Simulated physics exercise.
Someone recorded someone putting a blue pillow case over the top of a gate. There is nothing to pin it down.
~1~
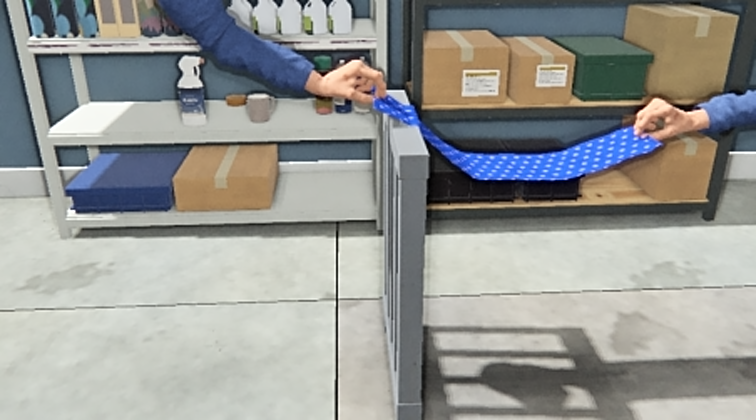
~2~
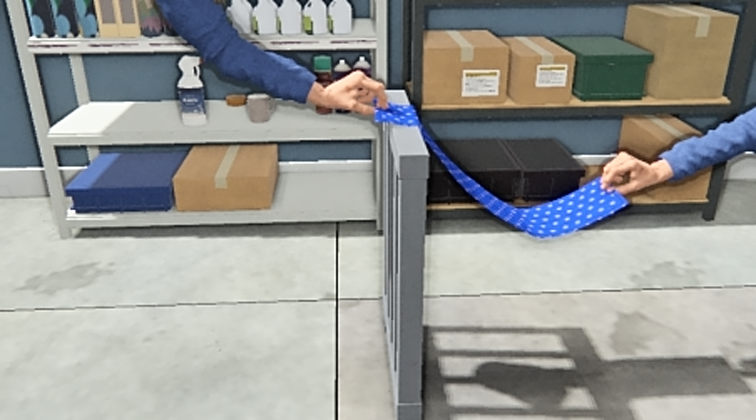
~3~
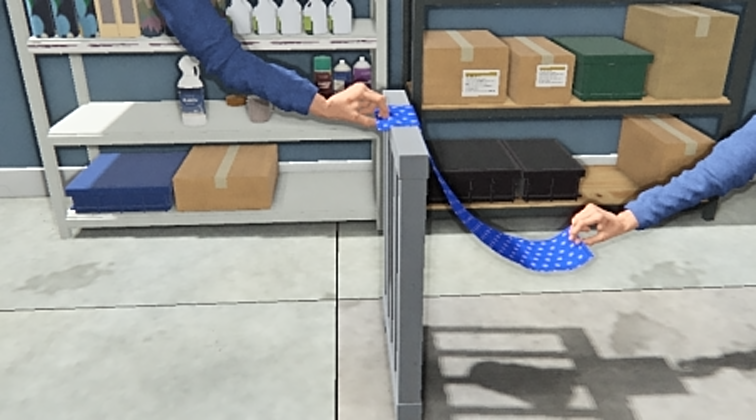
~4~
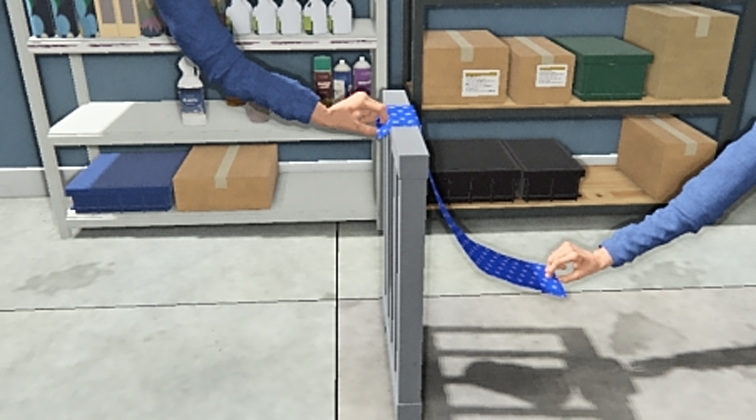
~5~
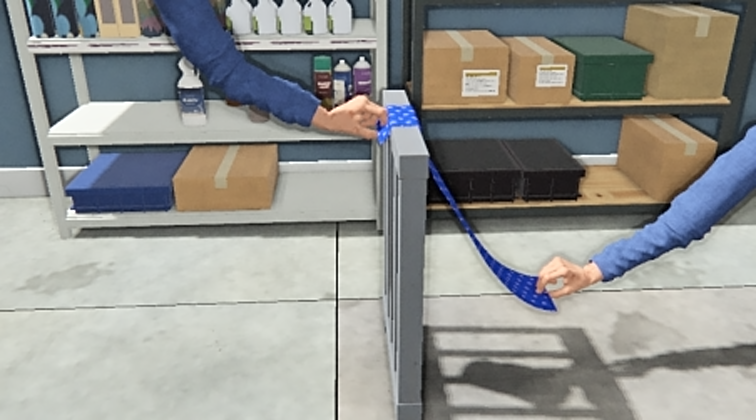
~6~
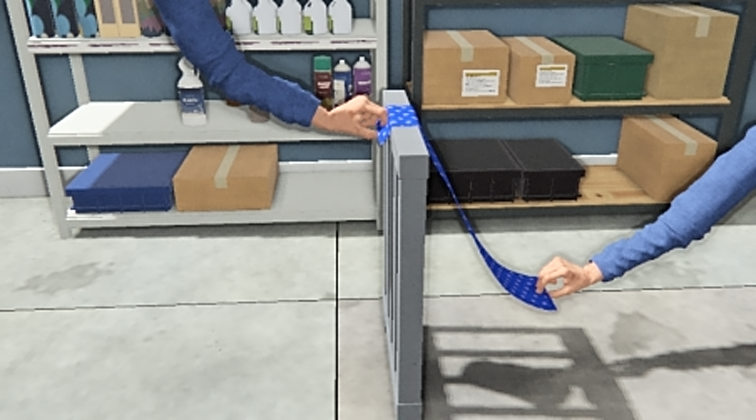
The clip shows two hands holding a blue polka-dotted cloth across the top of a gray gate in front of shelves; the right hand lowers its end down and leftward while the left hand dips slightly, then both stay still.
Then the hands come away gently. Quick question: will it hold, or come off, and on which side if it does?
Seems to me it will go over the right edge.
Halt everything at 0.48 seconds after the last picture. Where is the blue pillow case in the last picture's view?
Estimated position: About (447, 373).
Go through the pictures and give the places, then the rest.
In the first frame, left end (380, 111); right end (657, 146); top of the gate (414, 160).
In the second frame, left end (382, 122); right end (623, 207).
In the third frame, left end (384, 130); right end (589, 260); top of the gate (414, 160).
In the fourth frame, left end (384, 136); right end (561, 296).
In the fifth frame, left end (385, 140); right end (552, 311).
In the sixth frame, left end (385, 140); right end (552, 311); far more of it on the right.
Then, 0.26 s on from there, pillow case clear of the top and falling near (452, 262).
Then, 0.48 s on from there, pillow case in a heap on the floor near (447, 373).
In the end, pillow case in a heap on the floor near (452, 377). The blue pillow case runs off to the right.
